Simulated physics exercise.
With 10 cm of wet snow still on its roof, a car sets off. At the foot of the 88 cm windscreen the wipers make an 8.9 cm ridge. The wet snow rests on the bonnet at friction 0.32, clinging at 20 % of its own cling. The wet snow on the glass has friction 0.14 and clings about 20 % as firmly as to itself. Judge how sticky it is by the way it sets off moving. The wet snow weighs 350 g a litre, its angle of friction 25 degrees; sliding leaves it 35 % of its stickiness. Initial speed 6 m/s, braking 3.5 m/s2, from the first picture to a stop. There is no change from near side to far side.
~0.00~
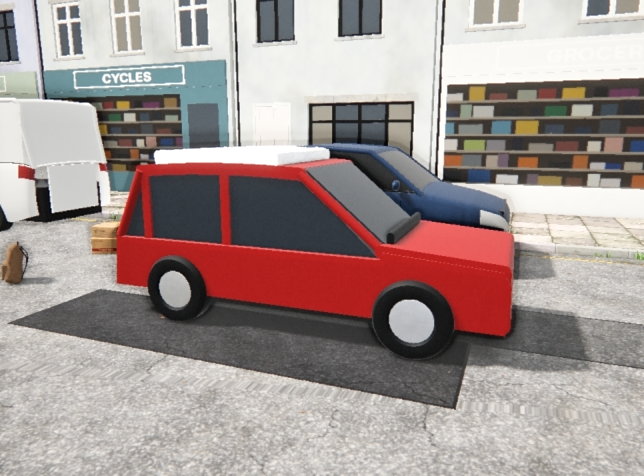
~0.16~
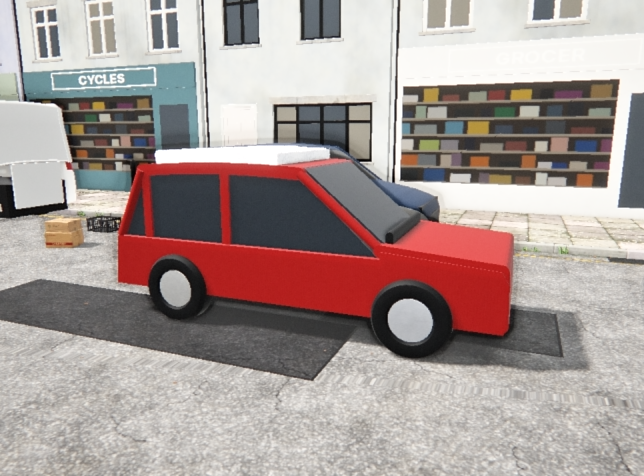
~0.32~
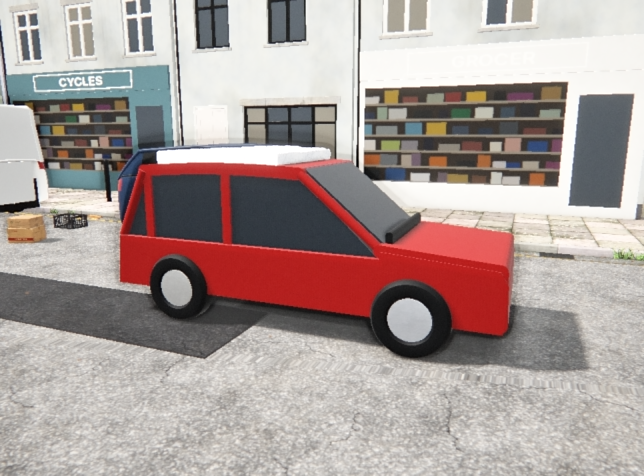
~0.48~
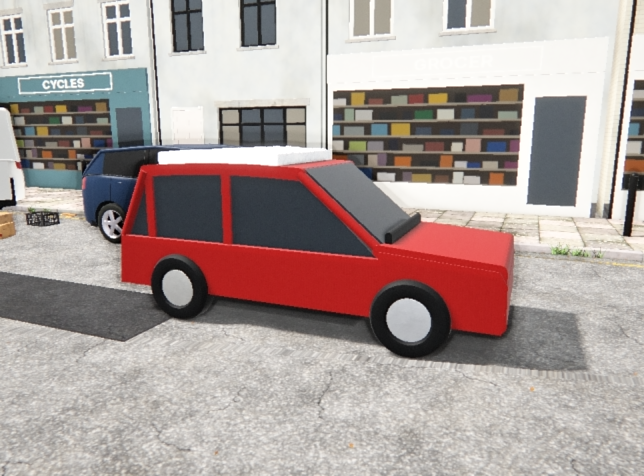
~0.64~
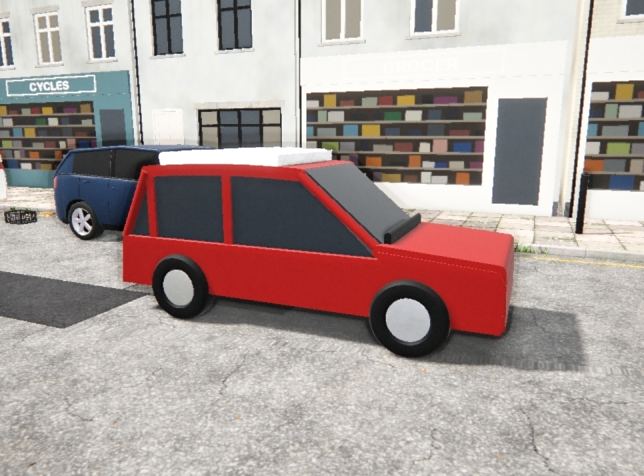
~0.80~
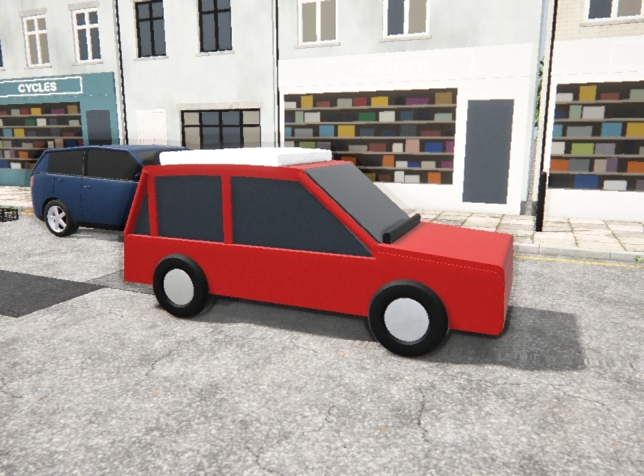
A red car with a slab of white snow on its roof drives along a grey street, staying centred in view as the shopfronts slide left behind it. It passes a parked blue car, which emerges behind its rear, and the snow stays in place on the roof.
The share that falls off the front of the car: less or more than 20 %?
It works out to a smaller fraction than 20 per cent.
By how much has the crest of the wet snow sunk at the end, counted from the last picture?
Roughly 0 cm.
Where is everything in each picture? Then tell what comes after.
Foremost bit of the wet snow at (277, 154), in the first frame.
Foremost bit of the wet snow at (277, 158), in the second frame.
Foremost bit of the wet snow at (278, 158), in the third frame.
Foremost bit of the wet snow at (278, 159), in the fourth frame.
Foremost bit of the wet snow at (278, 156), in the fifth frame.
Foremost bit of the wet snow at (277, 156), in the sixth frame.
After 1.33 s, all of the snow is on the roof, none on the glass, none on the bonnet and none has gone off the nose.
After 1.96 s, all of the snow is on the roof, none on the glass, none on the bonnet and none has gone off the nose.
After 2.59 s, all of the snow is on the roof, none on the glass, none on the bonnet and none has gone off the nose.
After 3.21 s, all of the snow is on the roof, none on the glass, none on the bonnet and none has gone off the nose.
After 3.31 s, all of the snow is on the roof, none on the glass, none on the bonnet and none has gone off the nose.
